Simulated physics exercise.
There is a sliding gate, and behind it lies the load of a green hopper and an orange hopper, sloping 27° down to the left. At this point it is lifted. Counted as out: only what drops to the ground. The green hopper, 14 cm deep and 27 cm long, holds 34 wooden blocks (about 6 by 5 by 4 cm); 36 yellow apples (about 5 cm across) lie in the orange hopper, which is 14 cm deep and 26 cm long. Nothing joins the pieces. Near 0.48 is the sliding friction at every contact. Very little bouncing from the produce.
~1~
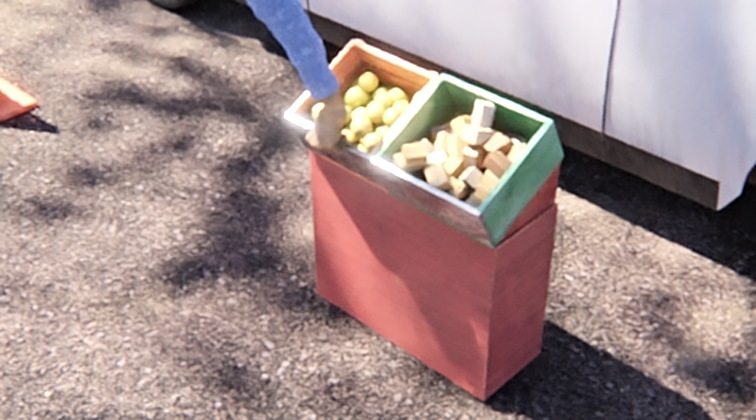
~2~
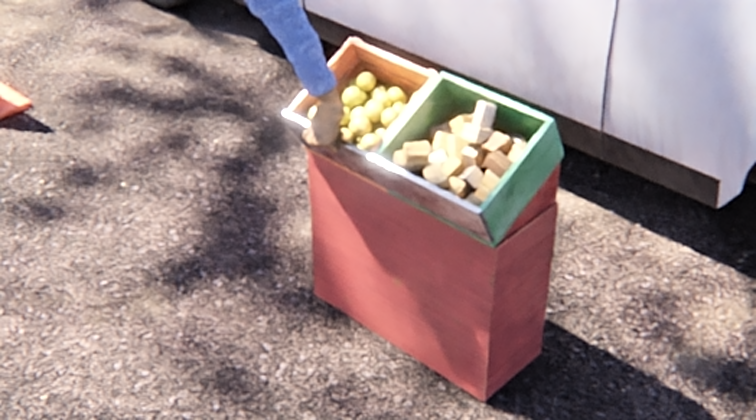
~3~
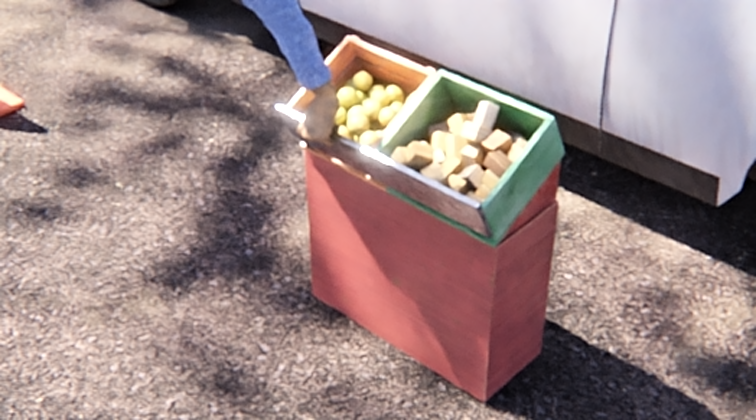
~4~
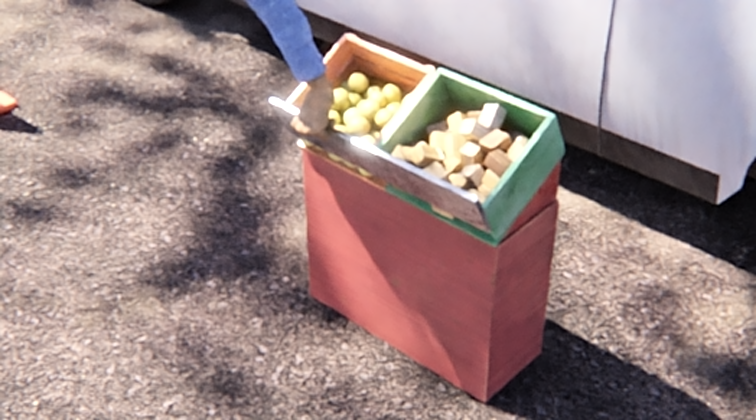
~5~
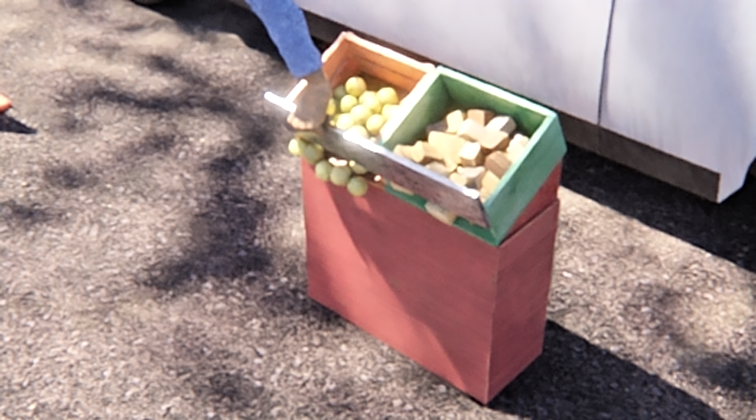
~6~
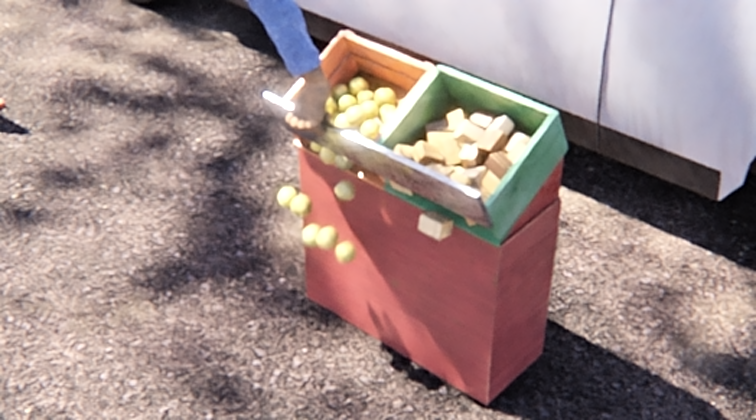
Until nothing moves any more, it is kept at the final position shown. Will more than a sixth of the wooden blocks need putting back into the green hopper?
No.
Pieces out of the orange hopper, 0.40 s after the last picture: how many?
Orange hopper - about 8 out by that time.
Then, 0.40 s after the last picture, 1 of 34 out of the green hopper and 9 of 36 out of the orange hopper.
Then, 0.91 s after the last picture, 1 of 34 out of the green hopper and 9 of 36 out of the orange hopper.
Then, 1.62 s after the last picture, 2 of 34 out of the green hopper and 9 of 36 out of the orange hopper.
Final count (2.53 s after the last picture), 2 of 34 out of the green hopper and 9 of 36 out of the orange hopper. Asked share, 2 of 34, 6 per cent.
